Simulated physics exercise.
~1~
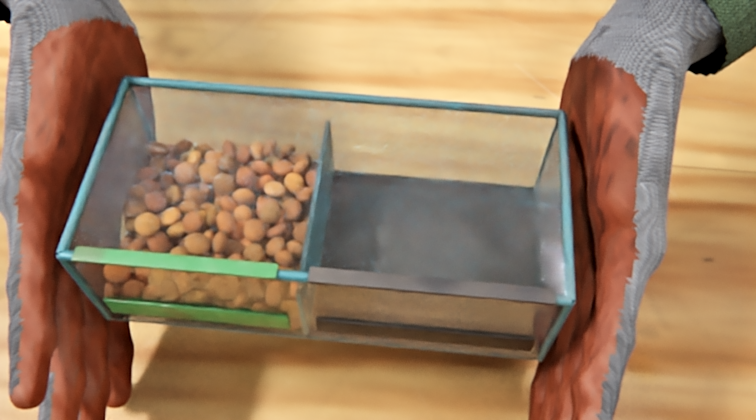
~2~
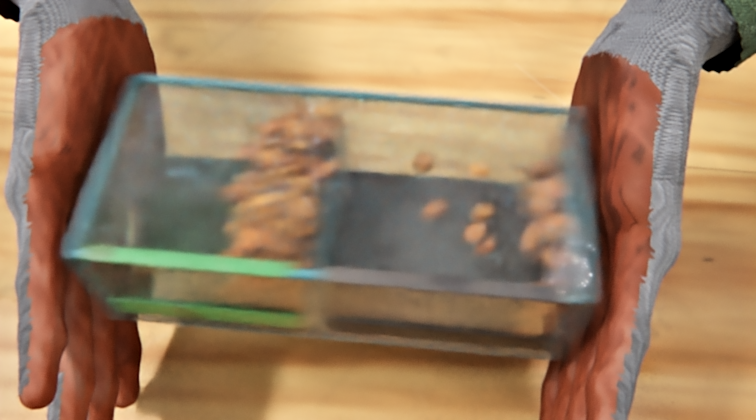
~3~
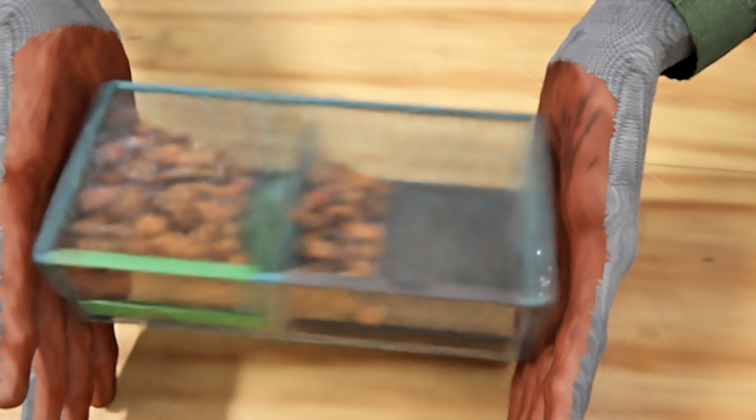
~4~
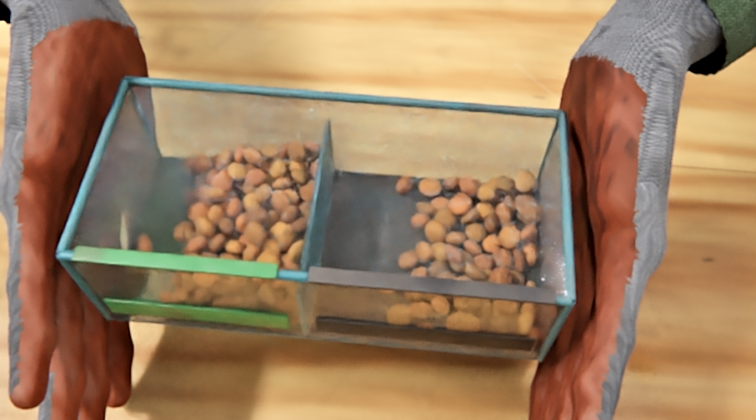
Brown kibble spills from the green side into the black as two hands shake the box.
